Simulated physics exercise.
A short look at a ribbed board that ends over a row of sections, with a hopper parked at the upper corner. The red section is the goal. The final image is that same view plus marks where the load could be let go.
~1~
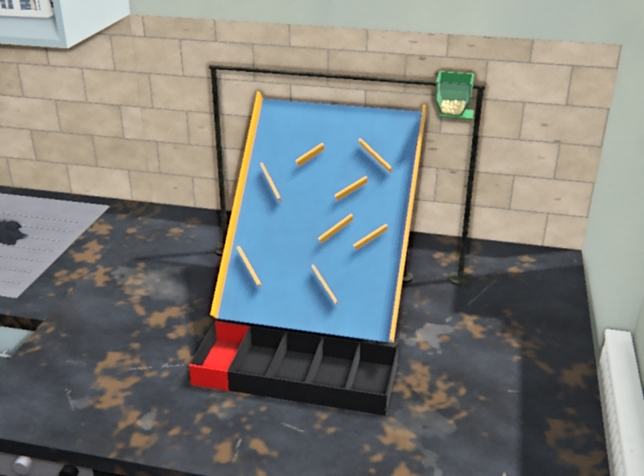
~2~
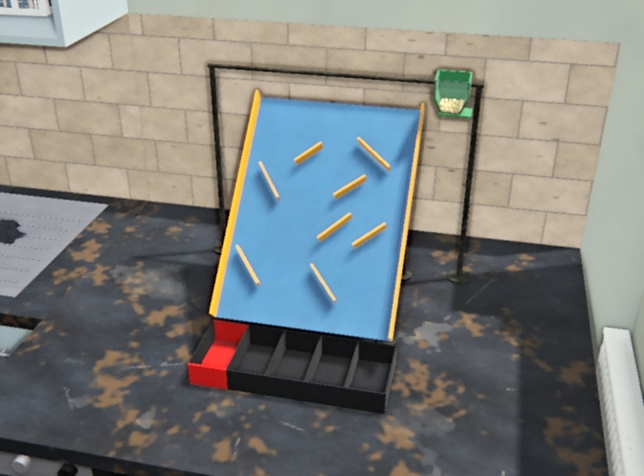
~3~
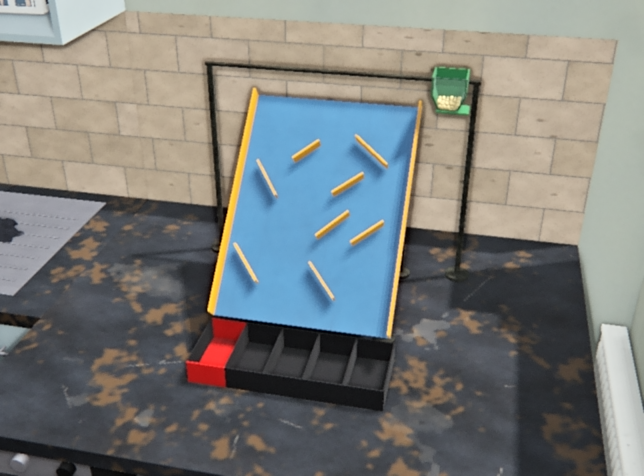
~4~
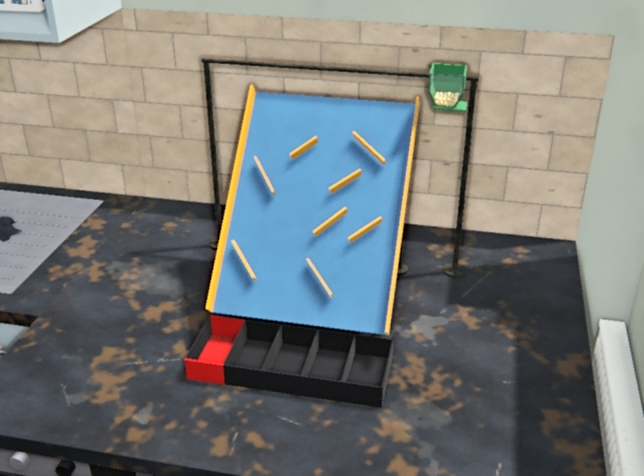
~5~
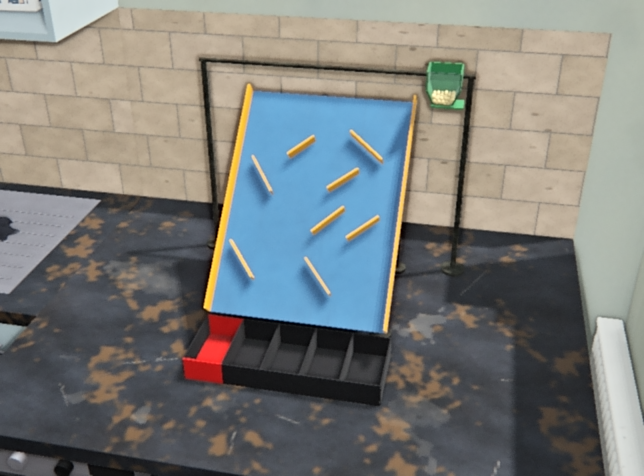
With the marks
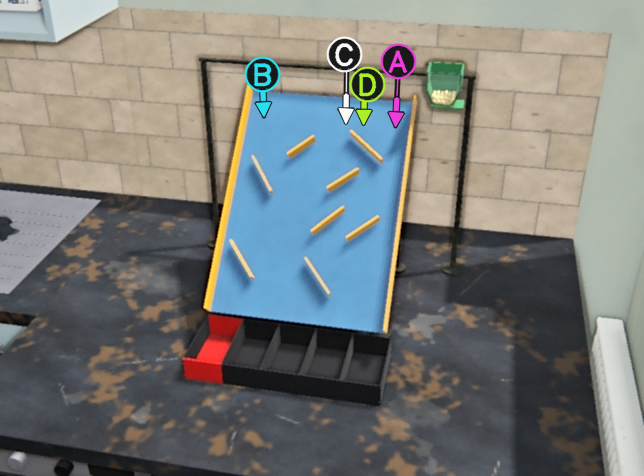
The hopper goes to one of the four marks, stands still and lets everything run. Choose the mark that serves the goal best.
The answer is mark B.
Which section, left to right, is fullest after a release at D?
It is the fifth one.
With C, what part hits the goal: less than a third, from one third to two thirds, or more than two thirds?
Less than a third.
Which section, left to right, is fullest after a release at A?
It is the fifth one.
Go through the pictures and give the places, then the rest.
Hopper at (453, 108), soya beans, door shut, in the first picture.
Ribs (295, 160) to (321, 142), (358, 138) to (389, 167), (260, 162) to (277, 197), in the second picture.
Ribs (332, 192) to (363, 173), (315, 235) to (348, 211), (351, 242) to (383, 221), in the third picture.
Ribs (232, 241) to (253, 278), (307, 259) to (331, 295), in the fourth picture.
Red section at (203, 370), number 1 of 5 from the left, in the fifth picture.
On the marked copy, mark A meets the board at (395, 121); mark B meets the board at (263, 111); mark C meets the board at (345, 118); mark D meets the board at (363, 119).
If A is chosen, none in the red section, nearly all in other sections, a small part outside the box.
If B is chosen, about a third in the red section, about half in other sections, a small part outside the box.
If C is chosen, a small part in the red section, most in other sections, a small part outside the box.
If D is chosen, a stray few in the red section, nearly all in other sections, a small part outside the box.
